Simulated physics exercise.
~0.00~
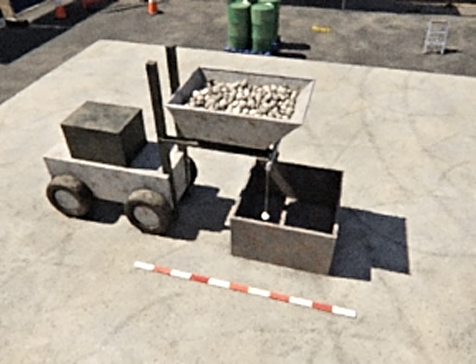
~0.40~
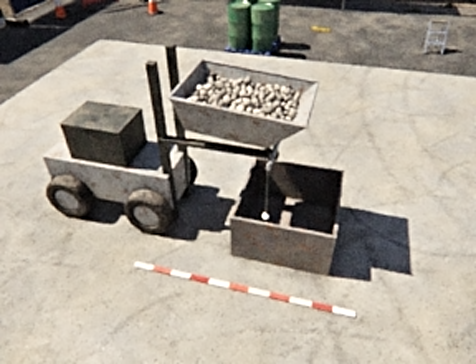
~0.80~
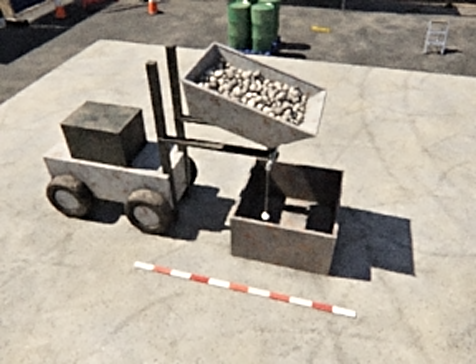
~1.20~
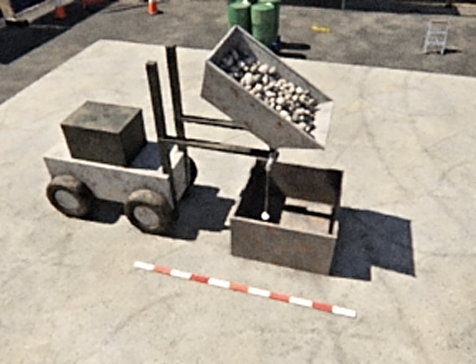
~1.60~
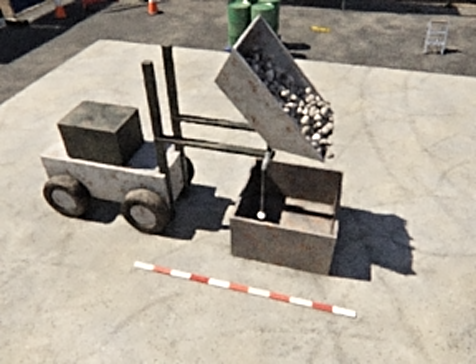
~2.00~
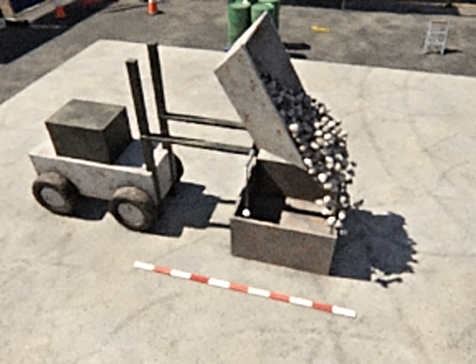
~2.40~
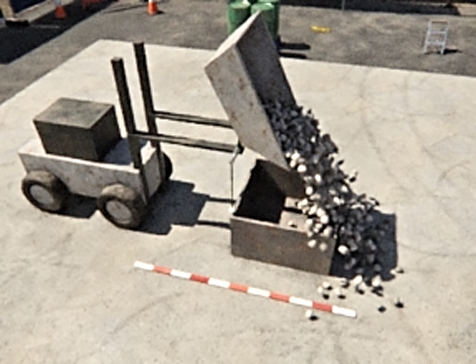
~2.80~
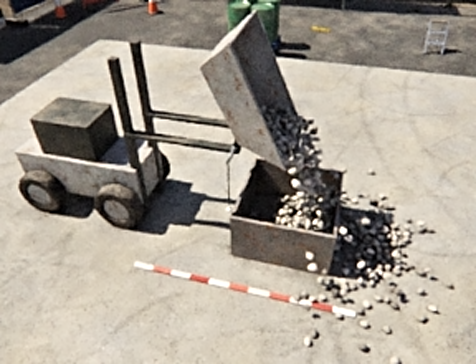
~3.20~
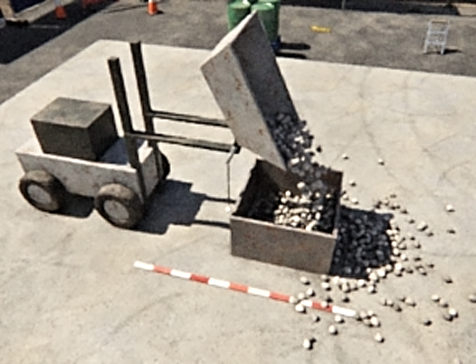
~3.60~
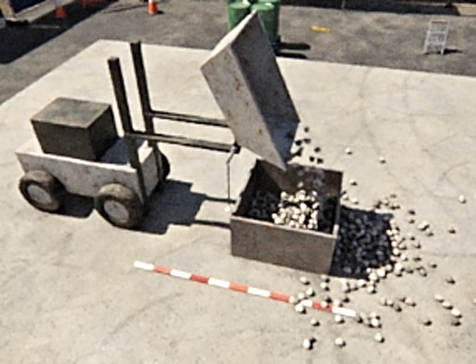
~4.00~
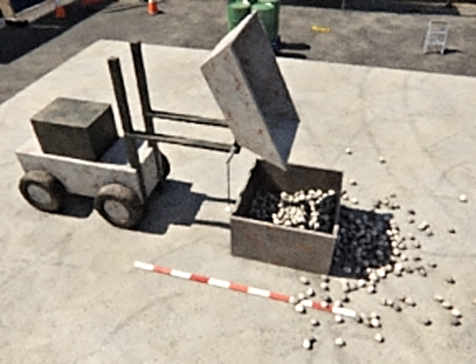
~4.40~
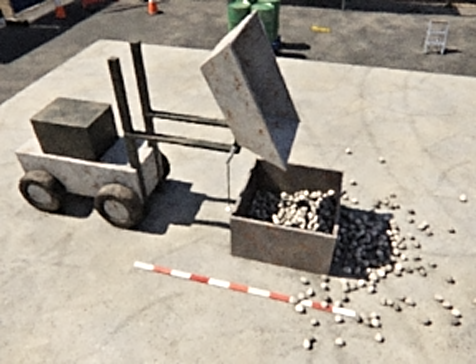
A steel skip full of pale stones on a small fork truck tipped steeply to the right as the truck backed away, pouring most of them into the open bin, while many spilled past it and lay scattered on the concrete beside the emptied skip.
